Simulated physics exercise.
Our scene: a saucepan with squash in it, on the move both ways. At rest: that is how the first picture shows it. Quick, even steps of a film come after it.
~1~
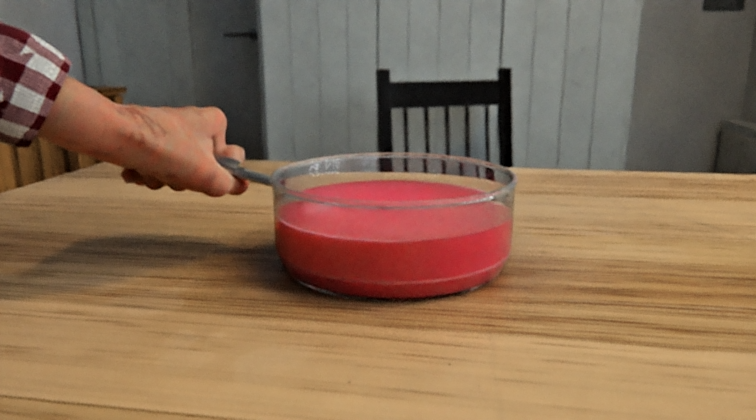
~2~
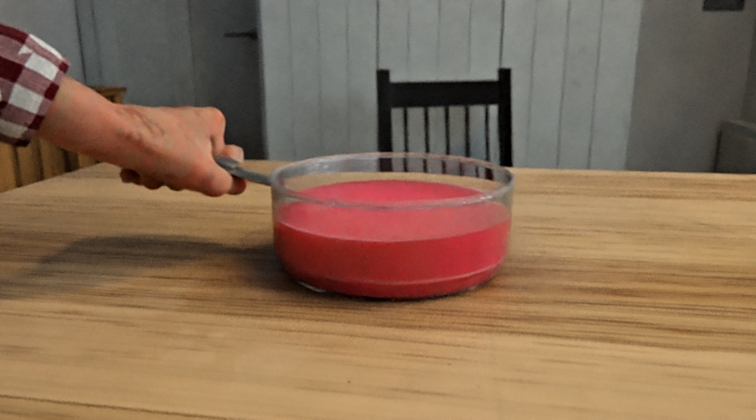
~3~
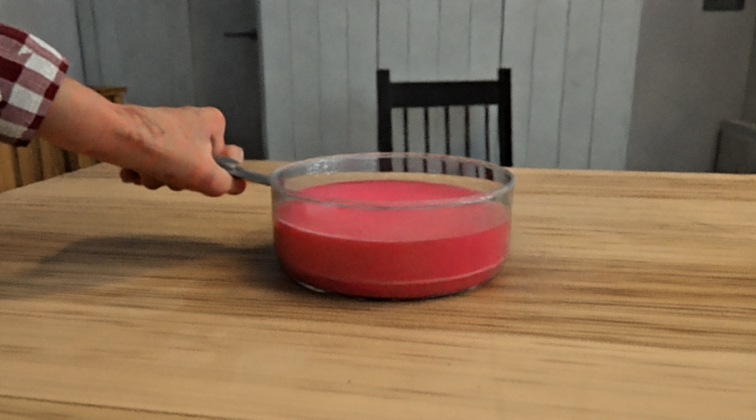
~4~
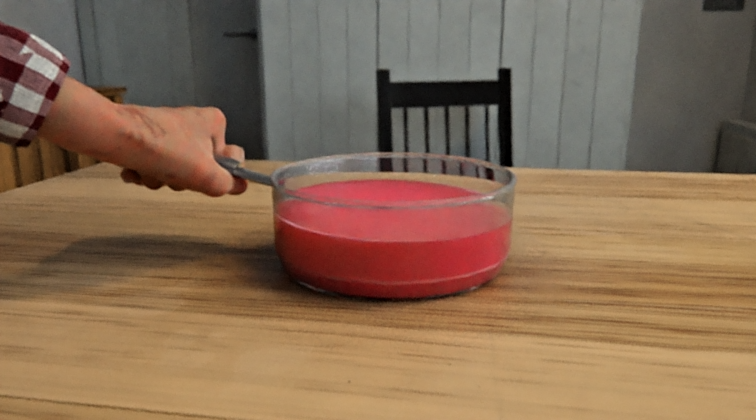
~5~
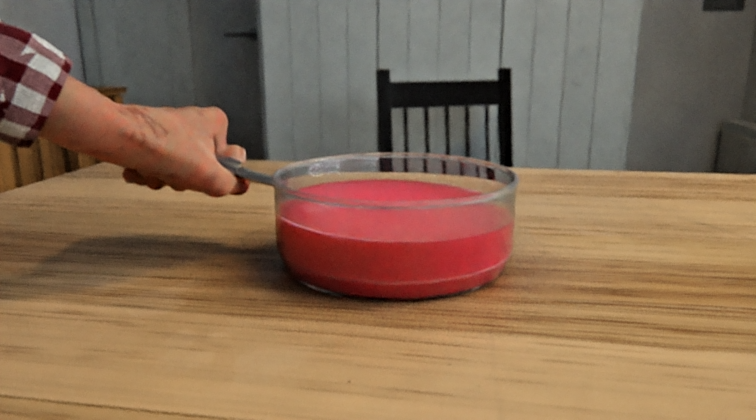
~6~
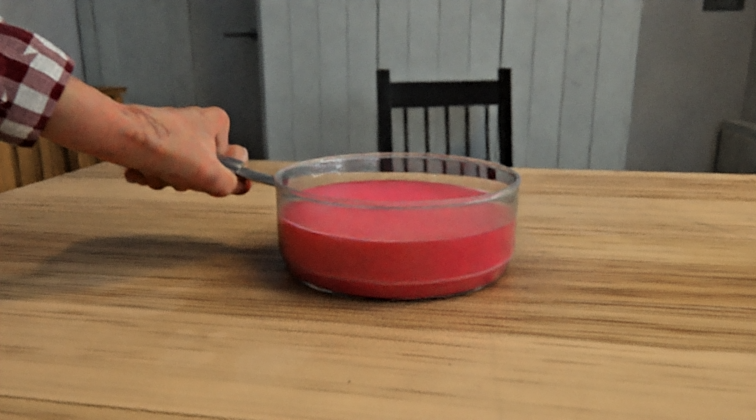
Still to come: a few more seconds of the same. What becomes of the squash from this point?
The squash all stays inside.
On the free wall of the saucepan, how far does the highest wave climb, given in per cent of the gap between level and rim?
40 per cent.
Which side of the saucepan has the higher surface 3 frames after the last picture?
Pretty clearly on the right margin.
Soon after, the highest wave so far stays far below the rim.
Later, the highest wave so far climbs under half way to the rim.
In the end, the highest wave so far climbs under half way to the rim; nothing has left it.
